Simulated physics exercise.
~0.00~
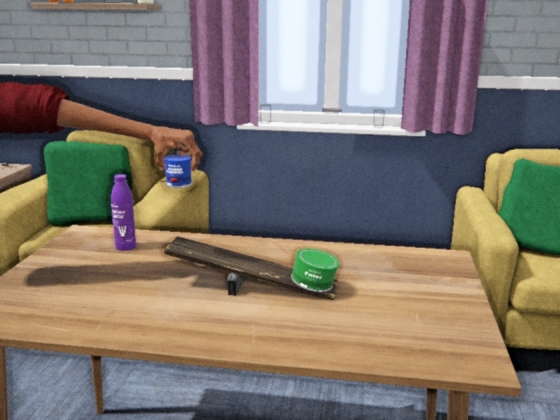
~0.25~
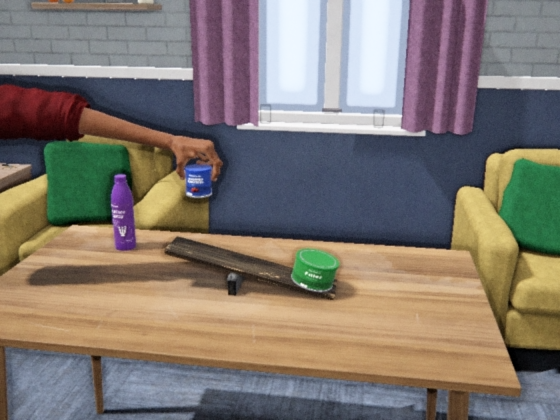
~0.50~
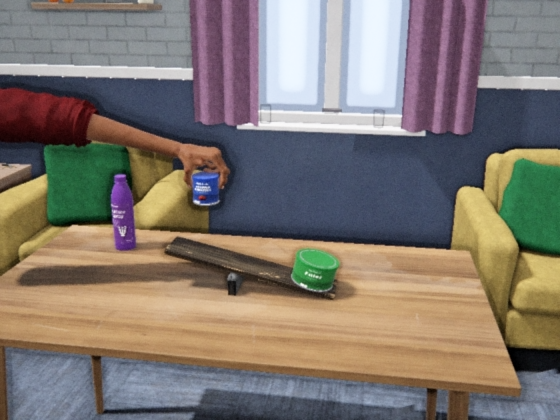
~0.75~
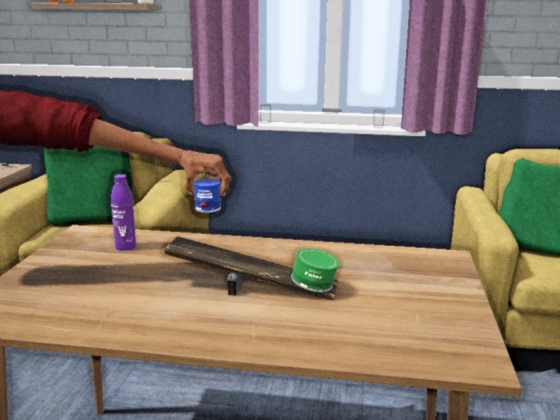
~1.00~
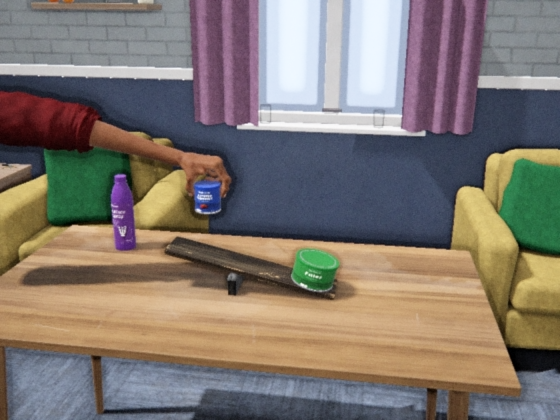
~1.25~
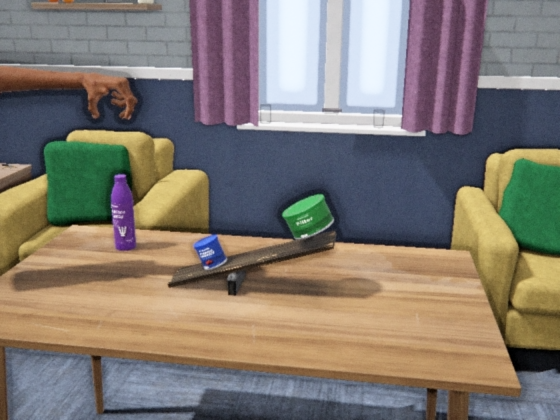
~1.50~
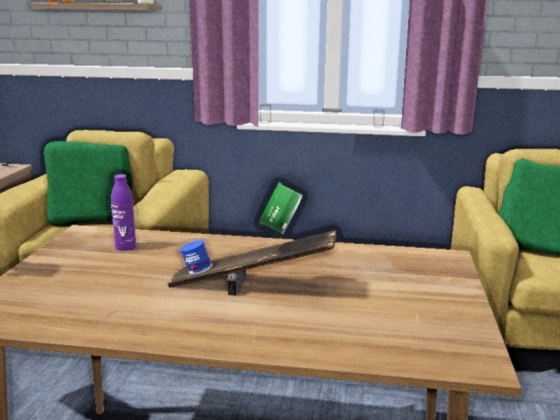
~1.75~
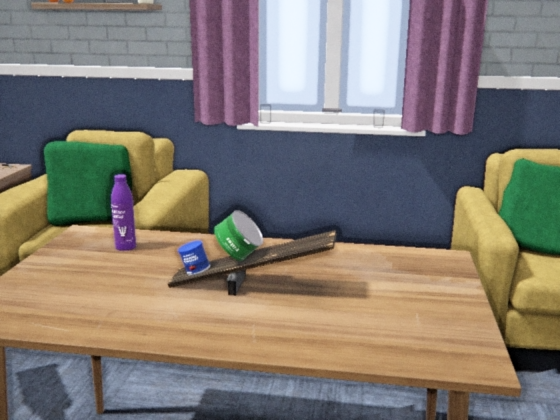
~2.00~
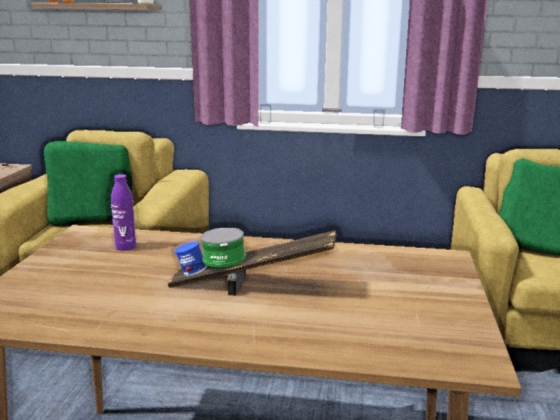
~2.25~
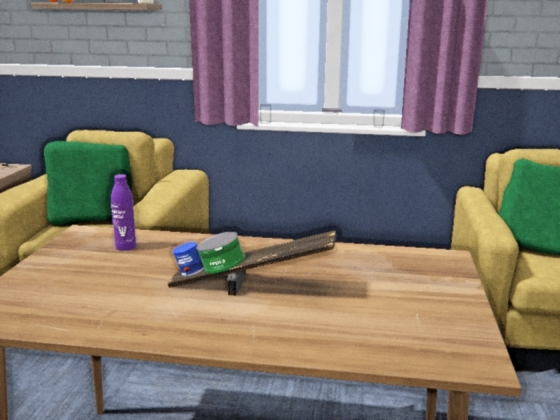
A blue tin drops onto a plank, tipping it and tossing the green tub leftward beside it.
